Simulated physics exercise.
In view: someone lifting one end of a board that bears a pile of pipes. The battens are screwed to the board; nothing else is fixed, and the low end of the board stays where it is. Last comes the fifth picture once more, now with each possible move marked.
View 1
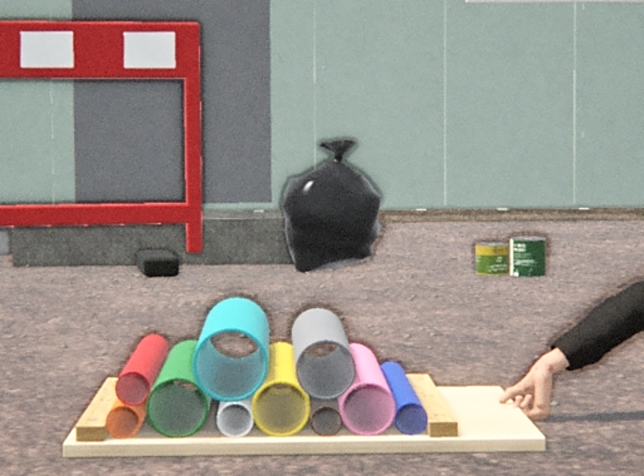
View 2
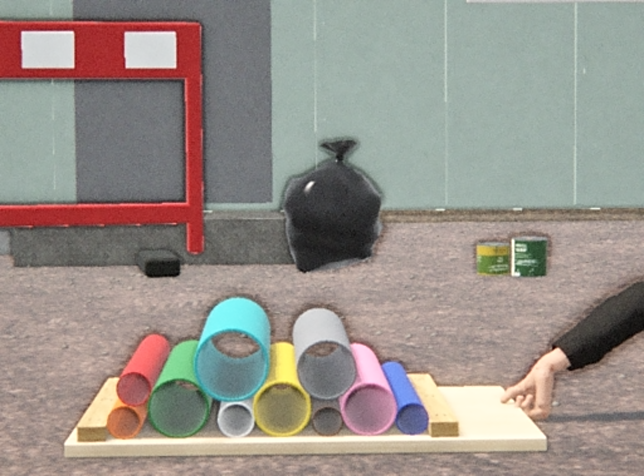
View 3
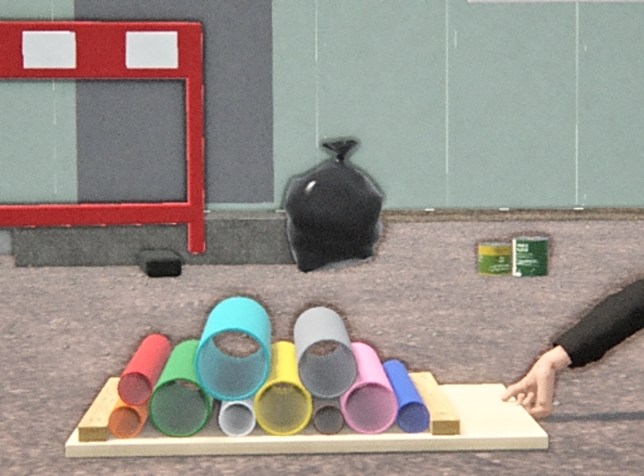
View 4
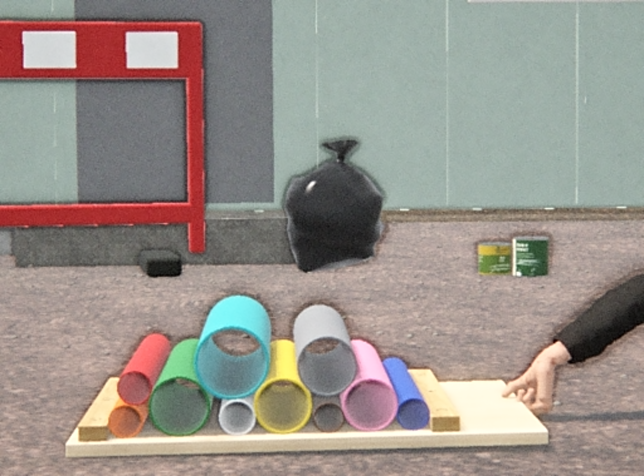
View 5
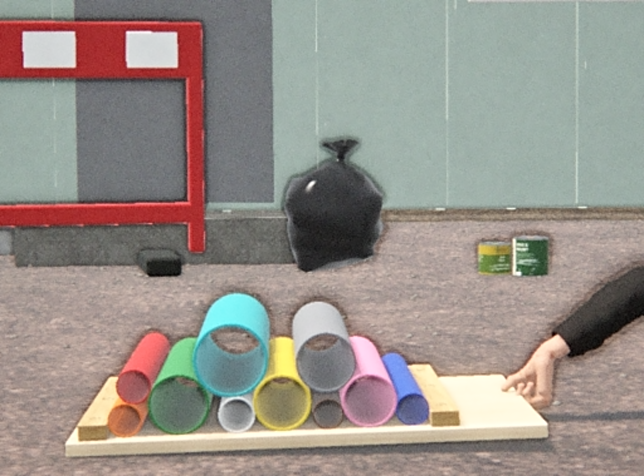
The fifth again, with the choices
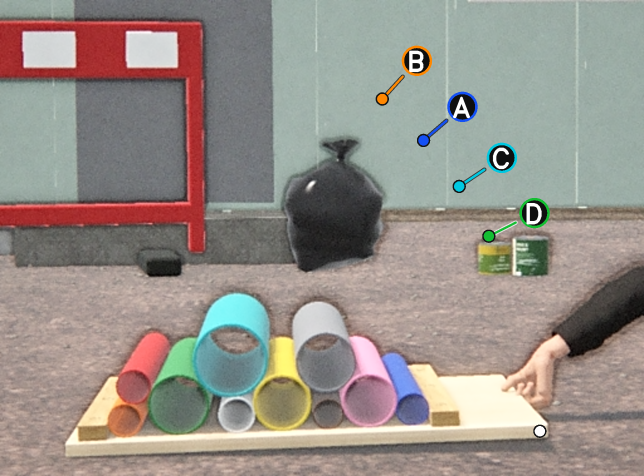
Colourful pipes stacked between wooden battens on a board on the ground, a hand at right slightly lifting the board's end.
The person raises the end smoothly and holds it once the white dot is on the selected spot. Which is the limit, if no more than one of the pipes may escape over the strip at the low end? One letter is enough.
Lift it to A and no more.
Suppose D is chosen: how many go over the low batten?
The count is one.
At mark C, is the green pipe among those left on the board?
Yes.
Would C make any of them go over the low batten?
Yes, at C.
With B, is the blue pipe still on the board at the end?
The blue pipe: Yes.
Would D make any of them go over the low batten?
Yes, at D.
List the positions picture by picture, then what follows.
Green pipe (177, 408); white pipe (235, 420), in the first picture.
White pipe (236, 420); yellow pipe (282, 409), in the second picture.
Board (305, 410); brown pipe (329, 420); pink pipe (370, 407); red pipe (135, 388), in the third picture.
Board (305, 408); green pipe (179, 406), in the fourth picture.
Board (305, 405); green pipe (179, 405), in the fifth picture.
On the marked copy, A at (423, 140); B at (382, 99); C at (459, 186); D at (489, 236); the white dot at (540, 432).
With A. Early on, board at 21°.
Further on, board at 40°.
At the end, board at 40°, one over the low batten (red).
As for the rest, B three over the low batten (turquoise, grey, red); C one over the low batten (red); D one over the low batten (red).
